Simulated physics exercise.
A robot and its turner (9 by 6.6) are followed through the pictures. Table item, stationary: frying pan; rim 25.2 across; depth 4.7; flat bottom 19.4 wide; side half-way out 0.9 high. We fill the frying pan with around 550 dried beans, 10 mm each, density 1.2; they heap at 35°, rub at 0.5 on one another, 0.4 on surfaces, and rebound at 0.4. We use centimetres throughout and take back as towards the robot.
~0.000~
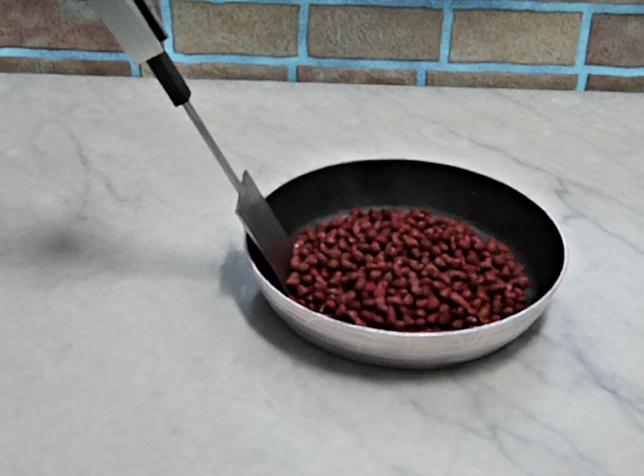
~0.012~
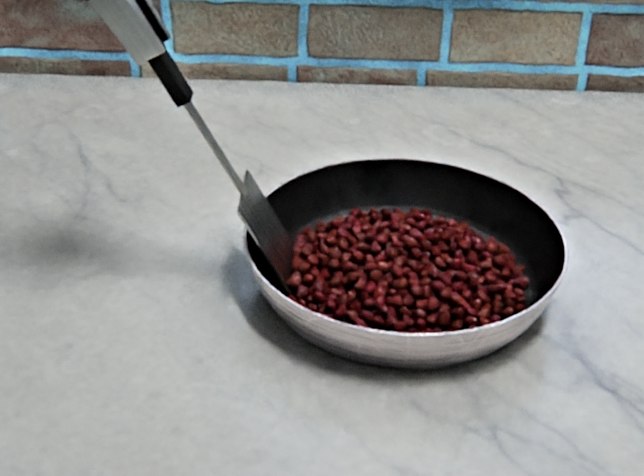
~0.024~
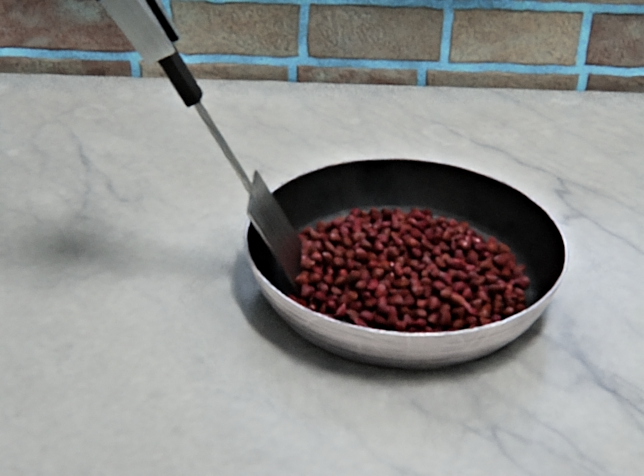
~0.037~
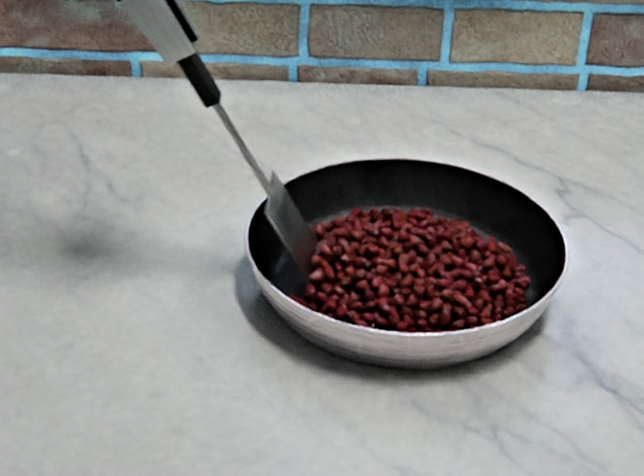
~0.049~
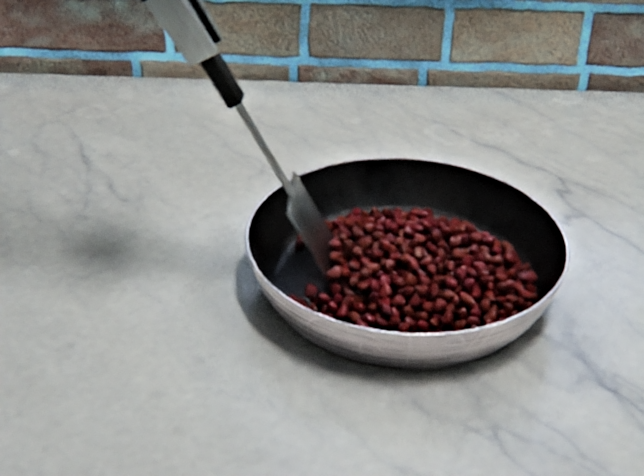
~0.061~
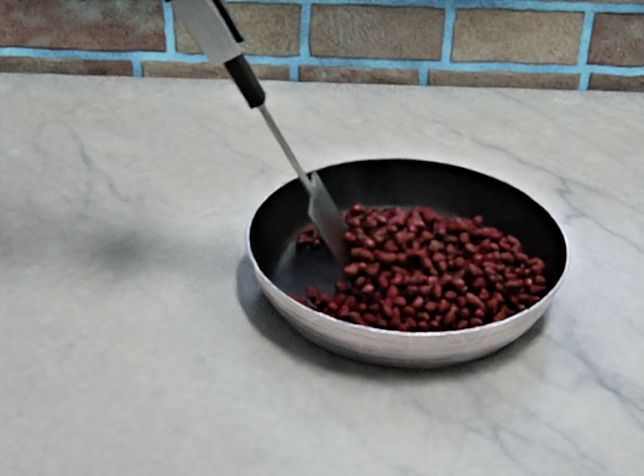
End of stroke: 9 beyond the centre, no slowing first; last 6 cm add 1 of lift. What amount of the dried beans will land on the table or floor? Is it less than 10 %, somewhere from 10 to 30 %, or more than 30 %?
It is from 10 to 30 %.
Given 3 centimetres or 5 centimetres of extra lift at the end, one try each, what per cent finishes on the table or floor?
I'd put it near 15 in a hundred, then near 15 in a hundred.
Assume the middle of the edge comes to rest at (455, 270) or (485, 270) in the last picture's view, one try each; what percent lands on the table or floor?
Estimates, in order: 0 % and 10 %.
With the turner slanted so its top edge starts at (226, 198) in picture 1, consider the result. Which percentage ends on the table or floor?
Around 15 percent ends up on the table or floor.
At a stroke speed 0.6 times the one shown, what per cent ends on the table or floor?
That comes to some 10 per cent, roughly.
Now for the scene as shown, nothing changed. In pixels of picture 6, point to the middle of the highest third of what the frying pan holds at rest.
Roughly at (514, 258).
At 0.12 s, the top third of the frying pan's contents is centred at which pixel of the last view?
I'd put it close to (475, 252).
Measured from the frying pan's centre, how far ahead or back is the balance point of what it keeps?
I'd put it at roughly 3.5 cm toward the front.
By 0.09 s, sloping 62°, highest piece 7 above the table; 550 in the frying pan.
By 0.12 s, sloping 62°, highest piece 8 above the table; 550 in the frying pan.
By 0.33 s, sloping 62°, highest piece 12 above the table; 446 in the frying pan, 63 on the table or floor, 41 on the blade or in flight.
By 1.38 s, sloping 62°, highest piece 5 above the table; 446 in the frying pan, 104 on the table or floor.
Final count, 446 in the frying pan, 104 on the table or floor. That is 19 % on the table or floor.
